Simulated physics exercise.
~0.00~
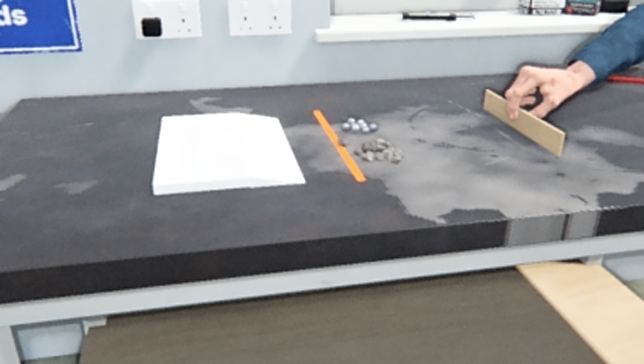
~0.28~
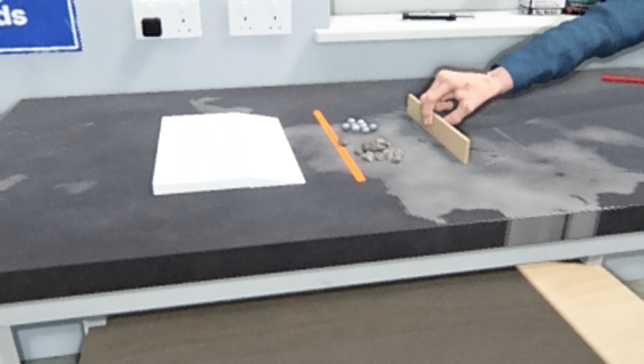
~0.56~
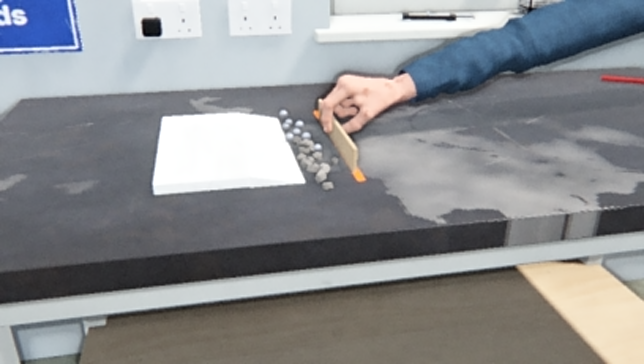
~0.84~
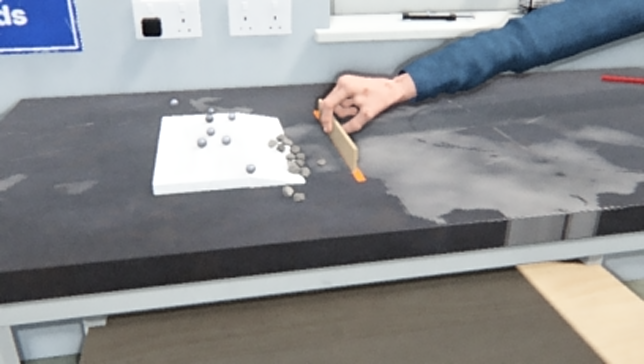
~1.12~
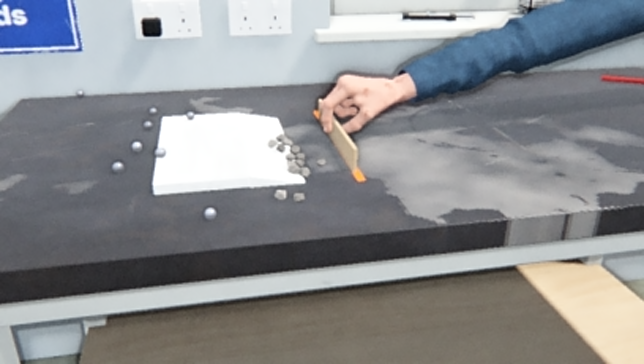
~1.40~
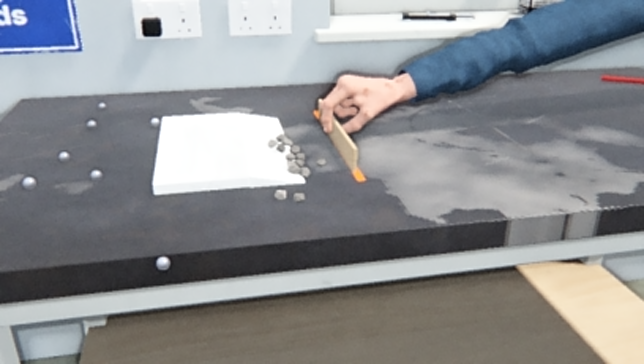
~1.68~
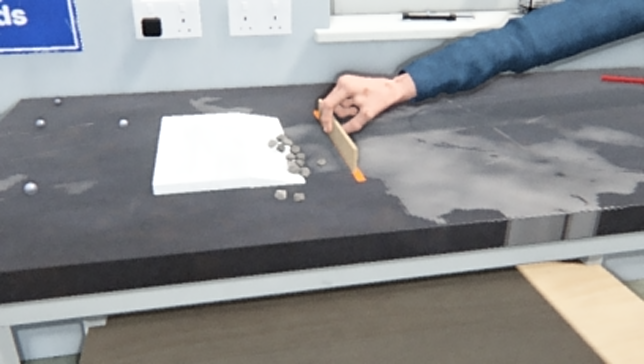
On a dark workbench, a hand pushing card left to orange tape, round beads rolling over a white ramp, grey bits stopping partway.
